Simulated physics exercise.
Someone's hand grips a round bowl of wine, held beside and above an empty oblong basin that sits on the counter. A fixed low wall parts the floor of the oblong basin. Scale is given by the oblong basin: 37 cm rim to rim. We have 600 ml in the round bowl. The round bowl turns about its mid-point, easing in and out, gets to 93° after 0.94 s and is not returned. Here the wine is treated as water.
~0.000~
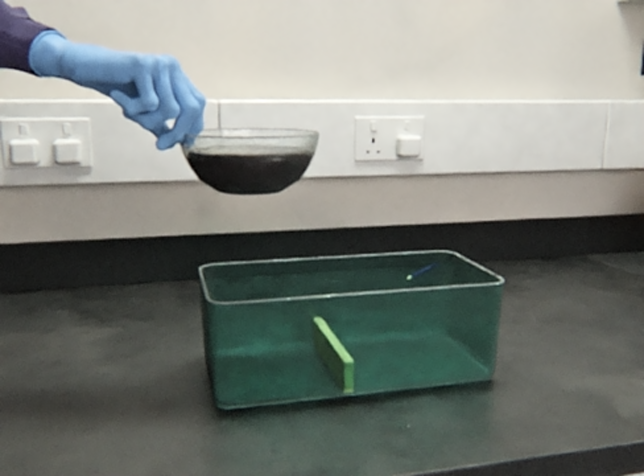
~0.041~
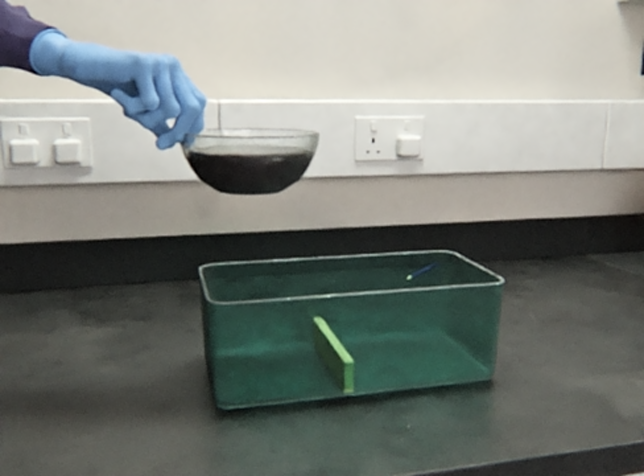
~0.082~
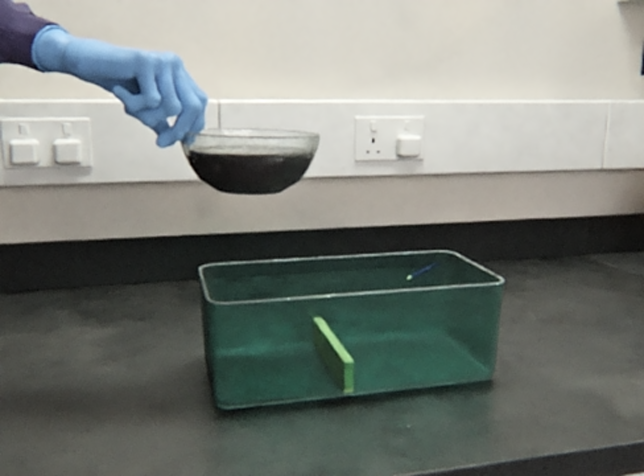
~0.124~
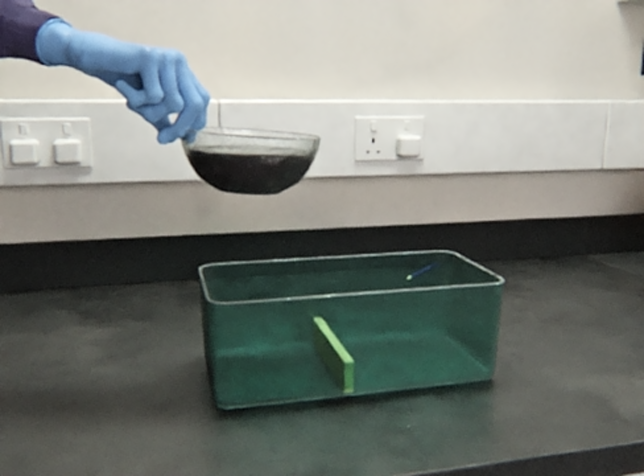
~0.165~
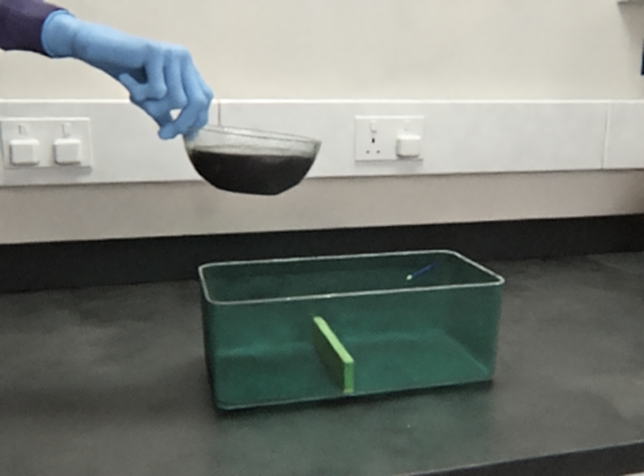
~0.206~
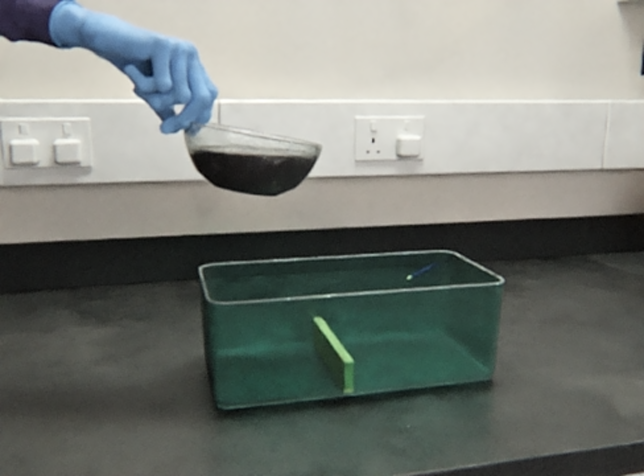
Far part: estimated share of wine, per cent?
82 per cent.
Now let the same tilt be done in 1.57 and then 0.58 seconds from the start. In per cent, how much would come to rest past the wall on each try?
Roughly 90 per cent the first time and 80 per cent the second.
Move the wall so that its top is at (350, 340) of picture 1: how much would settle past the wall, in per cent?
In that case some 65 per cent.
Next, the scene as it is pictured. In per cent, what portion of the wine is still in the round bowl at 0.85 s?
4 %.
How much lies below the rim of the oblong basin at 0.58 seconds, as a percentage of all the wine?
Some 10 per cent.
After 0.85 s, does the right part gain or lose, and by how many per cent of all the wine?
Result: An increase, close to 6.
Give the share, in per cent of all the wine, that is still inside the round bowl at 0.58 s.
Portion remaining: Approx. 48 per cent.
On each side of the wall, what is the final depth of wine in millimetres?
I'd say close to 4 mm on the left, close to 16 mm on the right.
By 0.58 s the tilt is 63° and 49 per cent is still to pour, 0 is left of the wall and 9 right of it.
By 0.85 s the tilt is 91° and 4 per cent is still to pour, 9 is left of the wall and 76 right of it.
By 1.13 s the tilt is 93° and 0 per cent is still to pour, 18 is left of the wall and 82 right of it.
By 1.44 s the tilt is 93° and 0 per cent is still to pour, 18 is left of the wall and 82 right of it.
At rest 18 per cent lies left of the wall, 82 right of it and 0 outside.
